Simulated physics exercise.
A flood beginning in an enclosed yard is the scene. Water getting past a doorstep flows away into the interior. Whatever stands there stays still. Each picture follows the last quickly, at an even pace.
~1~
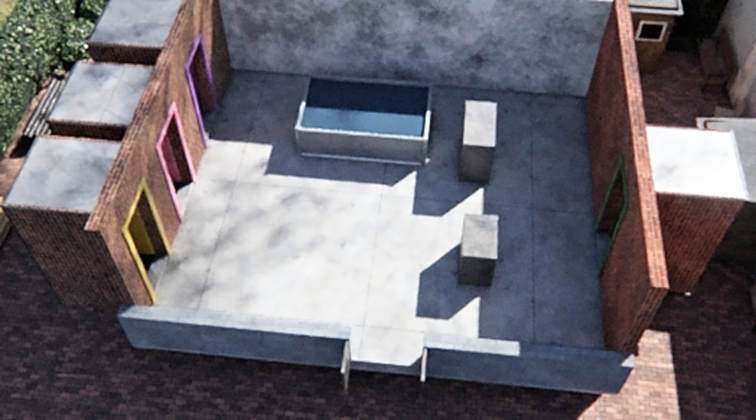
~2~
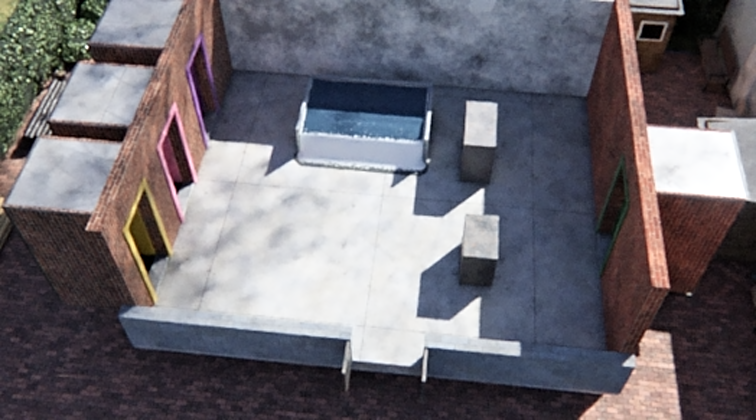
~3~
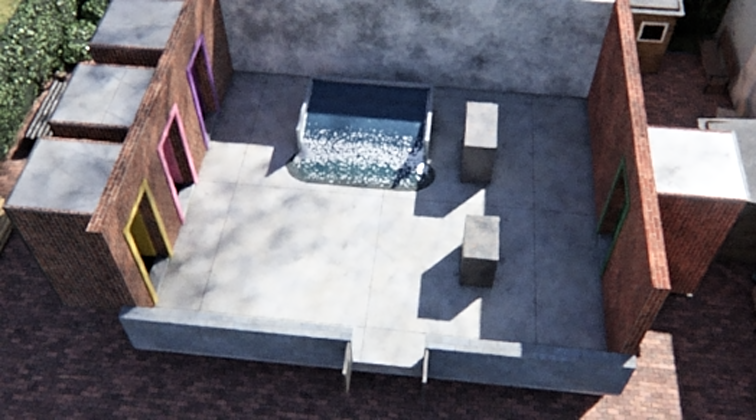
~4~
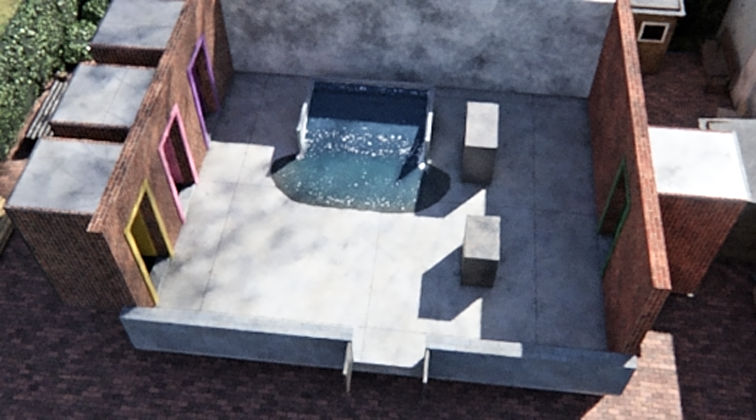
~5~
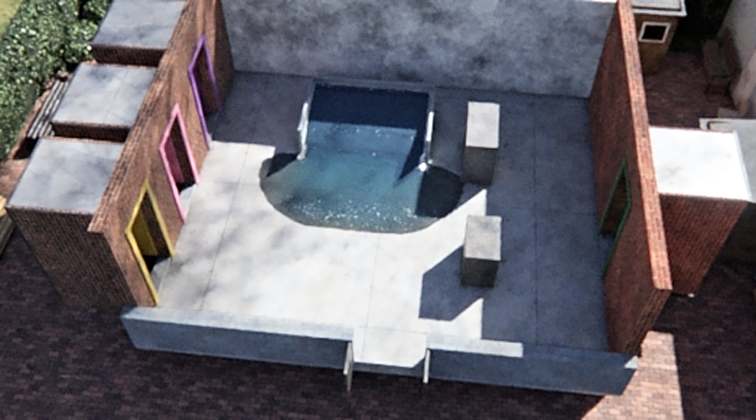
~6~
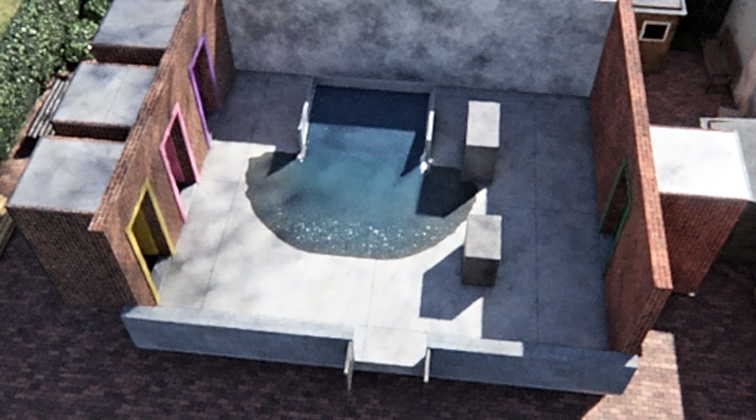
Water pours from the front of a tank and spreads across the walled yard's floor.
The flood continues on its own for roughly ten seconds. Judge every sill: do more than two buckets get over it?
Verdict: Green door - two or fewer get over; yellow door - more than two get over; pink door - two or fewer get over; purple door - two or fewer get over.
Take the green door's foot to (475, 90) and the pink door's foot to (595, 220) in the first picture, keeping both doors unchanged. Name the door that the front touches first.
I reckon it is the one in yellow.
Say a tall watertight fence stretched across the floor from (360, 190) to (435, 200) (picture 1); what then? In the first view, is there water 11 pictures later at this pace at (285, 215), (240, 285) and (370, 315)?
Taking the points in the order given, they are inundated, inundated and inundated.
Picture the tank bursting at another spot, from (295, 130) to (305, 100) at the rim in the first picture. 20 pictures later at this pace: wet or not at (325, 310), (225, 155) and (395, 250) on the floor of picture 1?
So: Spared, then wetted, then spared.
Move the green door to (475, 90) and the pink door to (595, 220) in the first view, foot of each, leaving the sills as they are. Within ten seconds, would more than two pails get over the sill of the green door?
As it turns out, the green one stays within bounds.
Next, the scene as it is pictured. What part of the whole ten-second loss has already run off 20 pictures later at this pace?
Roughly 55 percent of it.
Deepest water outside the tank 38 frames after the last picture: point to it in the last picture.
Approximate pixel: (604, 373).
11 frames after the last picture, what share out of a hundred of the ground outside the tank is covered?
50 %.
A moment on, water covers 40 % of the floor; the green door not reached, the yellow door not reached, the pink door not reached, the purple door not reached.
Next, water covers 50 % of the floor; the green door not reached, the yellow door wet at the sill, nothing in, the pink door wet at the sill, nothing in, the purple door not reached.
Then, water covers 55 % of the floor; the green door wet at the sill, nothing in, the yellow door under two buckets in, the pink door wet at the sill, nothing in, the purple door not reached.
Later, water covers 70 % of the floor; the green door wet at the sill, nothing in, the yellow door over two buckets in, the pink door under two buckets in, the purple door wet at the sill, nothing in.
In the end, water covers 95 % of the floor; the green door wet at the sill, nothing in, the yellow door over two buckets in, the pink door under two buckets in, the purple door wet at the sill, nothing in.
